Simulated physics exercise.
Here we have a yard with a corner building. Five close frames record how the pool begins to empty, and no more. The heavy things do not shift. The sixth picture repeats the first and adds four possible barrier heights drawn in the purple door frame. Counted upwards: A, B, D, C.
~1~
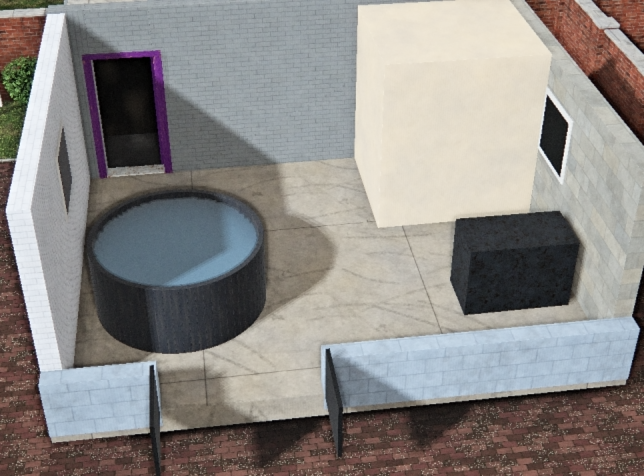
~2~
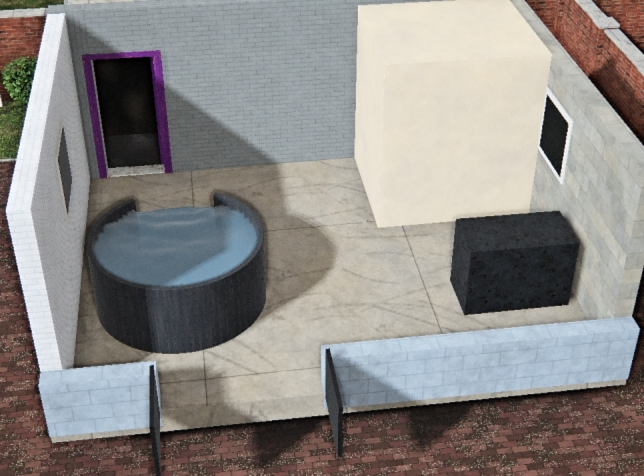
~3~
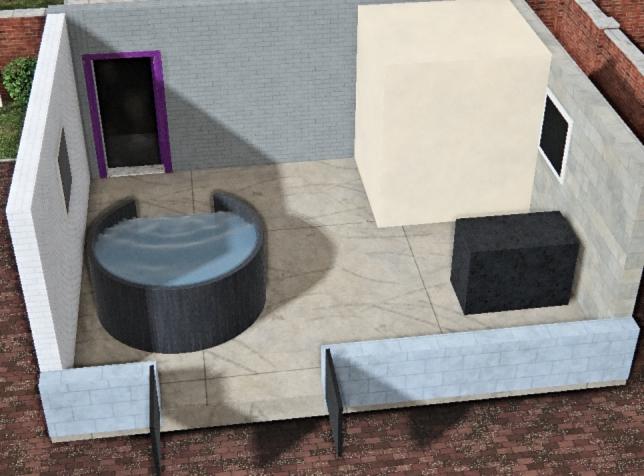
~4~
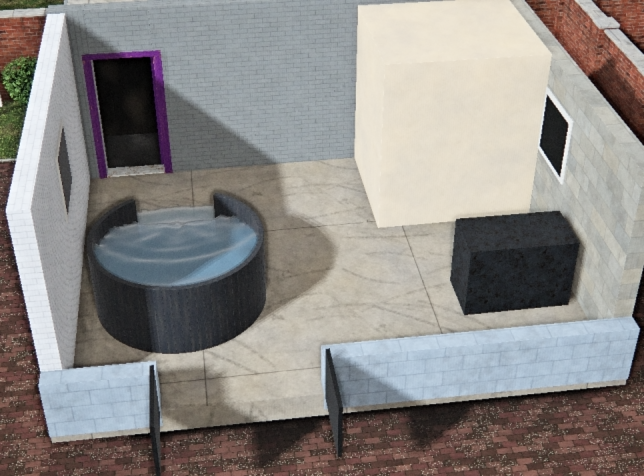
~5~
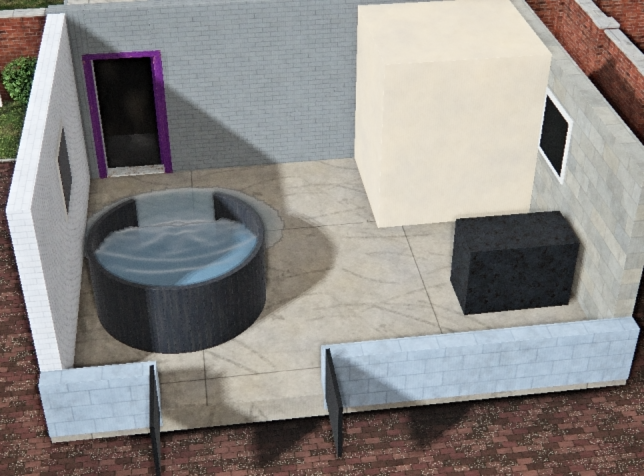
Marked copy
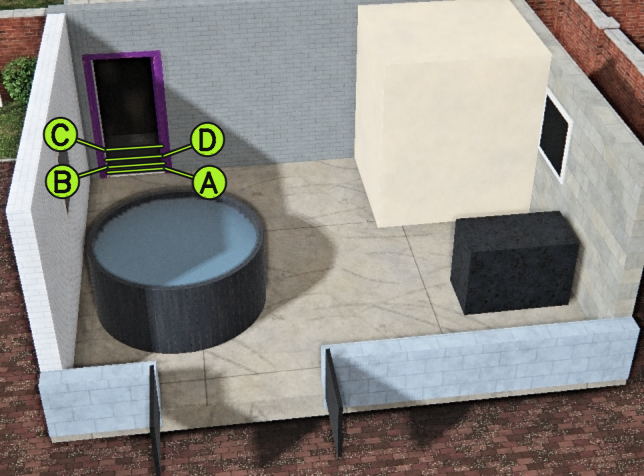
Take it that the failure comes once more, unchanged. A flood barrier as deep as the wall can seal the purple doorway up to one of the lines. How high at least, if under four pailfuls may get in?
Use height C.
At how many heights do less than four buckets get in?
One of them.
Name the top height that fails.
D it is.
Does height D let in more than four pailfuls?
Yes, it does.
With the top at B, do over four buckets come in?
Yes, that goes wrong.
In lime, A at (136, 170); B at (135, 165); C at (133, 147); D at (134, 157); from the bottom up A, B, D, C.
If A is chosen, dozens of bucketfuls pour in.
If B is chosen, dozens of bucketfuls pour in.
If C is chosen, a bucket or two gets in.
If D is chosen, about 12 bucketfuls get in.
